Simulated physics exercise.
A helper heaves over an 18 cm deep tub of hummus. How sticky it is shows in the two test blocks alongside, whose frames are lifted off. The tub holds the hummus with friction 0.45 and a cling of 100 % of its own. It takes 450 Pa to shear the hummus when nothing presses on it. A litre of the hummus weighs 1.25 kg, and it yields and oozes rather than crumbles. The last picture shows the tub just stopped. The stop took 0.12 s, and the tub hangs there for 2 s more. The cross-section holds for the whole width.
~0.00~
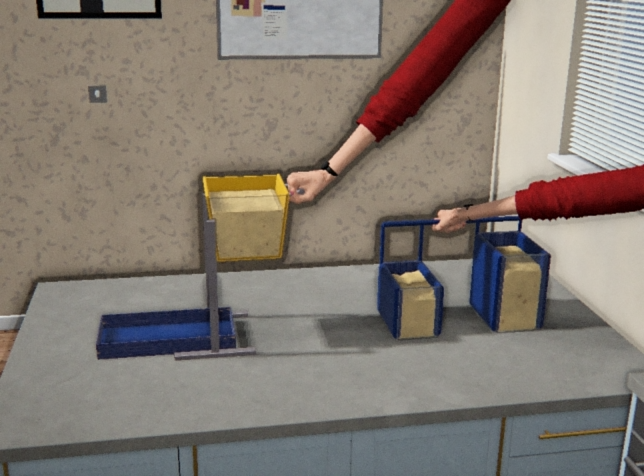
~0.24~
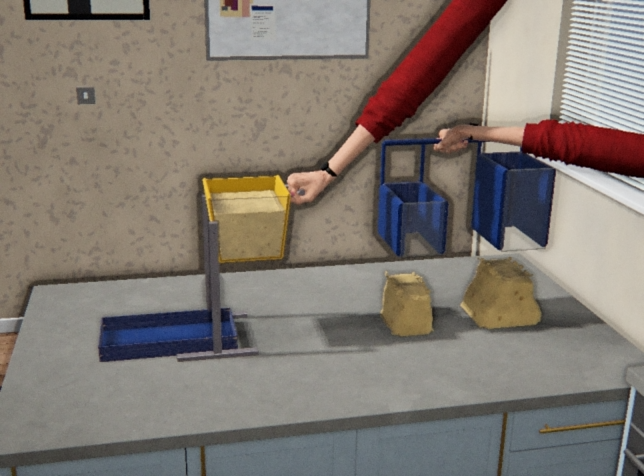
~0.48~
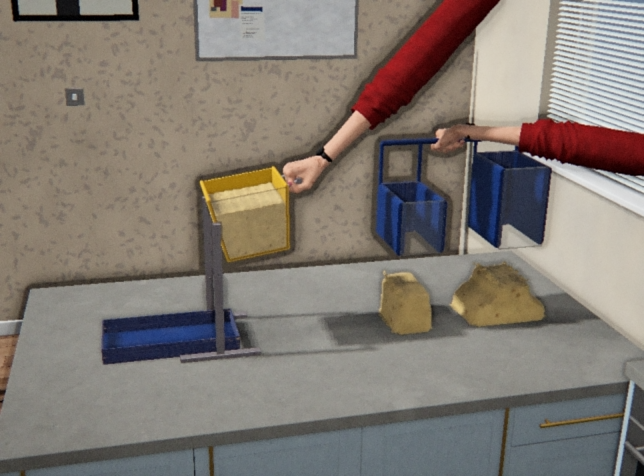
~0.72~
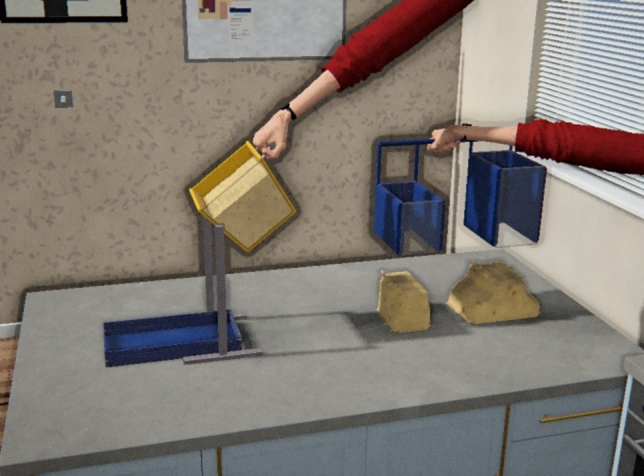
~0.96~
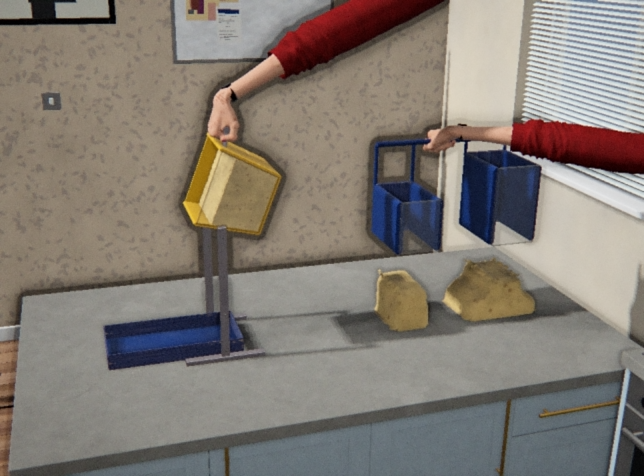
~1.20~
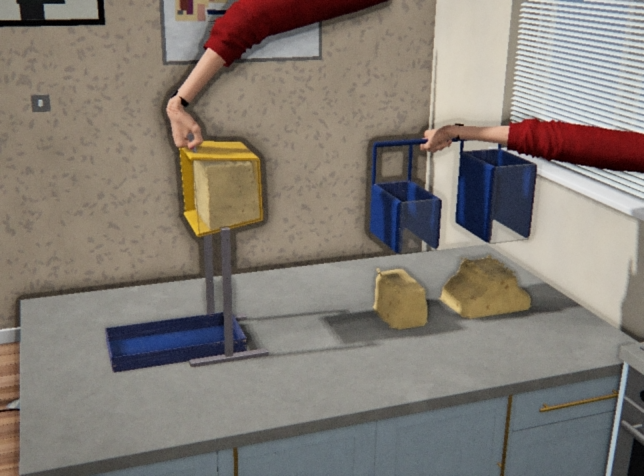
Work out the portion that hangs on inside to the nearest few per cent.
It comes to some 48 %.
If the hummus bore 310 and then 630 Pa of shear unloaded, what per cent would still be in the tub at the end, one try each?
In turn about 35 %, 100 %.
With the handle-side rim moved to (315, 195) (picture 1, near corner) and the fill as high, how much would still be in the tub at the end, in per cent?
In that case some 30 per cent.
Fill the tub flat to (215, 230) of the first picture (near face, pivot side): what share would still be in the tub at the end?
In that case some 100 per cent.
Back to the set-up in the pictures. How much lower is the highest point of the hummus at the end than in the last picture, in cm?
About 10 cm.
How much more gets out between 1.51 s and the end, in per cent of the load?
About 20 %.
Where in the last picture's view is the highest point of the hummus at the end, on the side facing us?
At about (235, 198).
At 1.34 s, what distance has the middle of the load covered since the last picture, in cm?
Roughly 4 cm.
After 1.34 s, the tub is at 92 degrees and holds 99 %.
After 1.51 s, the tub is at 92 degrees and holds 67 %.
After 1.68 s, the tub is at 92 degrees and holds 49 %.
After 1.85 s, the tub is at 92 degrees and holds 48 %.
After 3.20 s, the tub is at 92 degrees and holds 48 %.
